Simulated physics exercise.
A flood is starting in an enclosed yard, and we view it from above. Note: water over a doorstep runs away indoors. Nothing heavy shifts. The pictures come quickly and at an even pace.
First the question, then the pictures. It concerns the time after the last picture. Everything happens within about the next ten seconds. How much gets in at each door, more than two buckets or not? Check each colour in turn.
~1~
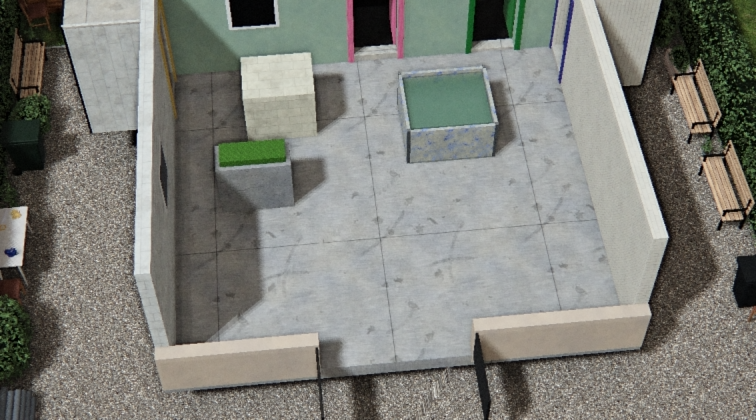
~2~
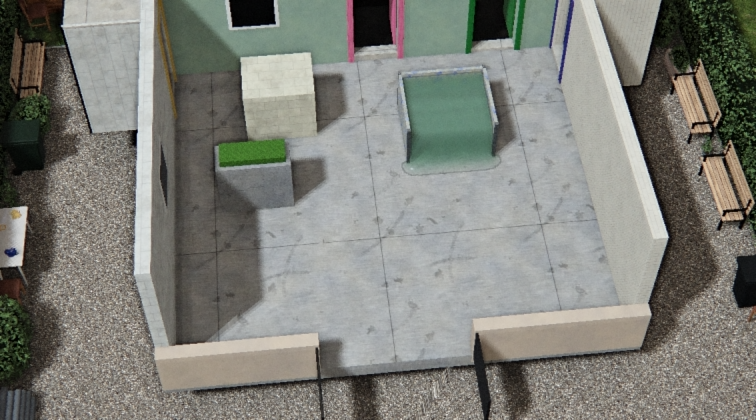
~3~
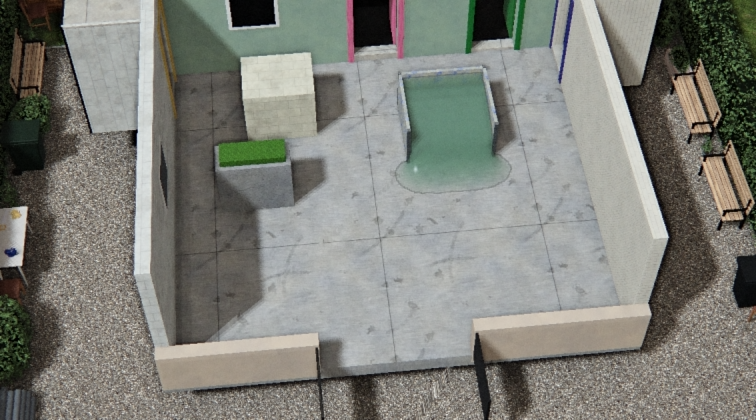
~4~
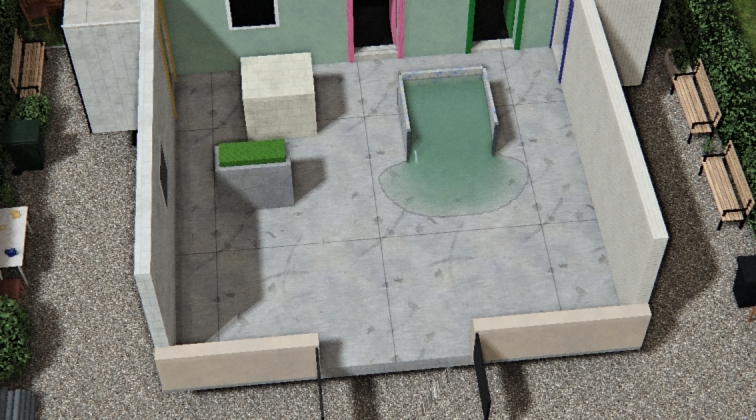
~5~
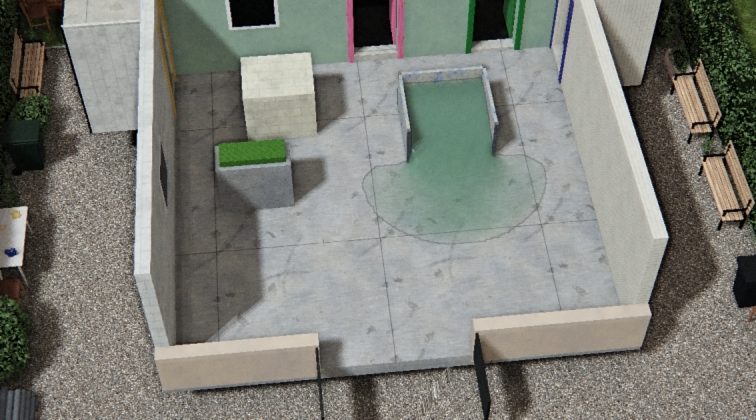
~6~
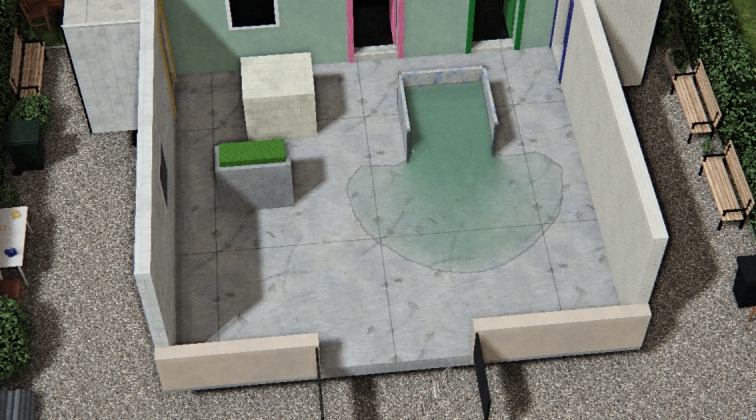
The blue door gets two buckets or less; the pink door gets two buckets or less; the yellow door gets two buckets or less; the green door gets two buckets or less.
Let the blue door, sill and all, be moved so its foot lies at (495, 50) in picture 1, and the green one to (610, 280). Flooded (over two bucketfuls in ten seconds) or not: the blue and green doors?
As I see it, blue door does not reach it and green door crosses the line.
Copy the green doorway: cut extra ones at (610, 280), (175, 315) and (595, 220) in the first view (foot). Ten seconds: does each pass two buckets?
First crosses the line, second stays short of it, third stays short of it.
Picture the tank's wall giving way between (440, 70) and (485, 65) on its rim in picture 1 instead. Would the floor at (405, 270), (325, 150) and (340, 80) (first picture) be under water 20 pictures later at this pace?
The first spot is spared, the second soaked and the third soaked.
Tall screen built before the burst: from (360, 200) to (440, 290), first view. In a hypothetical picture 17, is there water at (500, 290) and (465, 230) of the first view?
Soaked, soaked.
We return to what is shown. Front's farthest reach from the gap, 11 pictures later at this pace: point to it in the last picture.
My guess would be about (304, 358).
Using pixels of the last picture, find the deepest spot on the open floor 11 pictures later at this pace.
Deepest spot: Around (624, 329).
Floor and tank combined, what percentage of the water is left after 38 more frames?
Around 66 percent.
A moment on, water covers 35 % of the floor; the blue door not reached, the pink door not reached, the yellow door not reached, the green door not reached.
Next, water covers 40 % of the floor; the blue door not reached, the pink door not reached, the yellow door not reached, the green door not reached.
Then, water covers 45 % of the floor; the blue door not reached, the pink door not reached, the yellow door not reached, the green door not reached.
Later, water covers 50 % of the floor; the blue door not reached, the pink door not reached, the yellow door not reached, the green door not reached.
In the end, water covers 70 % of the floor; the blue door wet at the sill, nothing in, the pink door not reached, the yellow door not reached, the green door wet at the sill, nothing in.
